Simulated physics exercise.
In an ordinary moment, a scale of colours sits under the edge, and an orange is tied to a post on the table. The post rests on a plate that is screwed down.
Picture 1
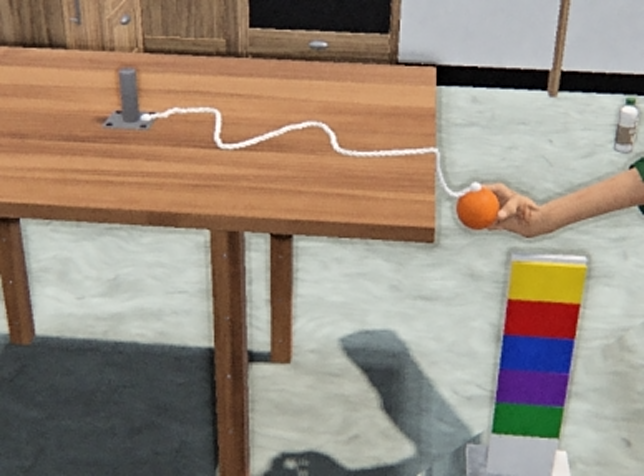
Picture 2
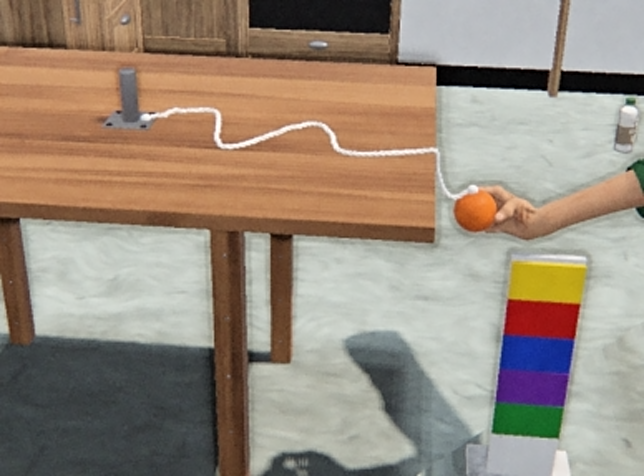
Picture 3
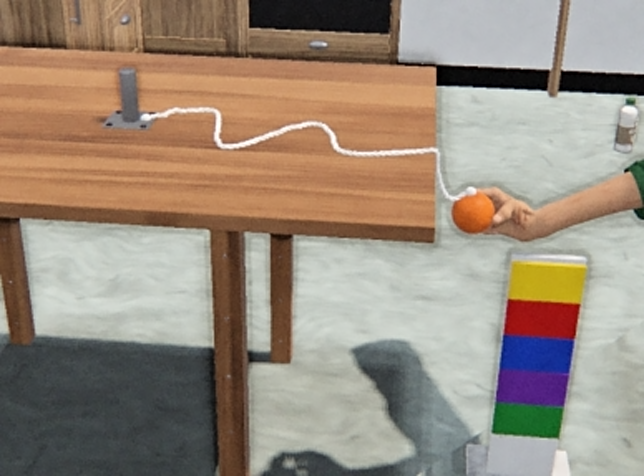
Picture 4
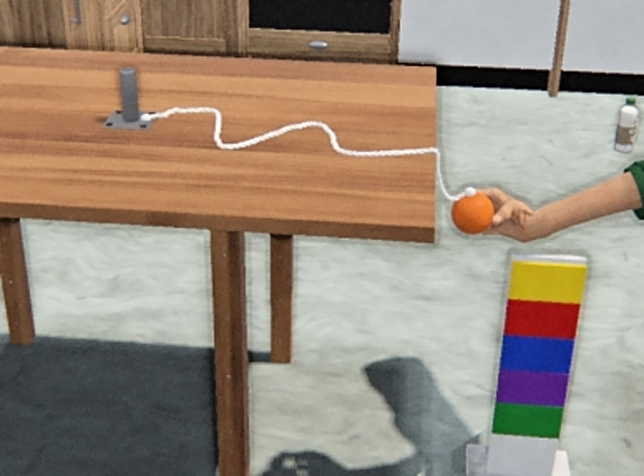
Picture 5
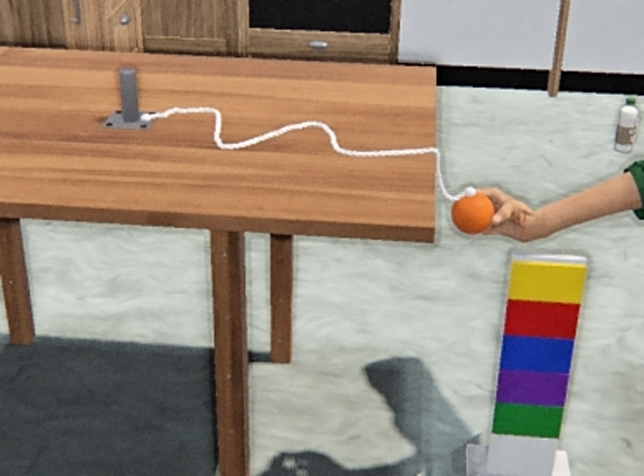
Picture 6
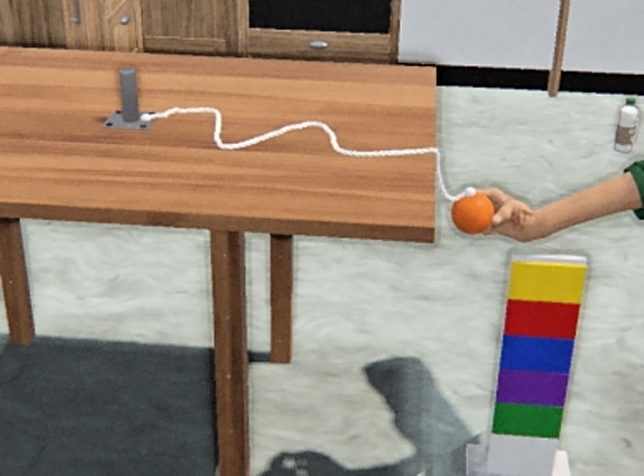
On a wooden table, a slack white cord winds from a grey upright post and over the right edge to an orange ball-like object held in a hand. The hand shifts it very slightly left and down beside a strip of coloured bands, then stays nearly still while the cord barely changes.
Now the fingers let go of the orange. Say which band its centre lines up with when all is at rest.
It lines up with purple.
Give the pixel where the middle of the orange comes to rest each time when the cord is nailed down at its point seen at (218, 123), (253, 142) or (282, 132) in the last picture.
In order of the tries: About (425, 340), about (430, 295), about (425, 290).
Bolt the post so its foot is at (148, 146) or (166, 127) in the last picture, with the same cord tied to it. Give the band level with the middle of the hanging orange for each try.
Try one - green; try two - green.
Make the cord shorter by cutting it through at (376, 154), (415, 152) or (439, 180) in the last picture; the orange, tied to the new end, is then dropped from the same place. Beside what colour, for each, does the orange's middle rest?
Results, first to last: Yellow; red; blue.
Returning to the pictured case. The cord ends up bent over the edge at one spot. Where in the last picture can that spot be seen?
The one at (316, 124).
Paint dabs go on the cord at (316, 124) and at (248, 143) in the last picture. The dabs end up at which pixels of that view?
The first settles around (435, 149), the second around (349, 137).
A little later, orange near (417, 342); level with blue.
Next, orange near (419, 371); level with purple.
When it is over, orange near (416, 374); level with purple. The purple one.
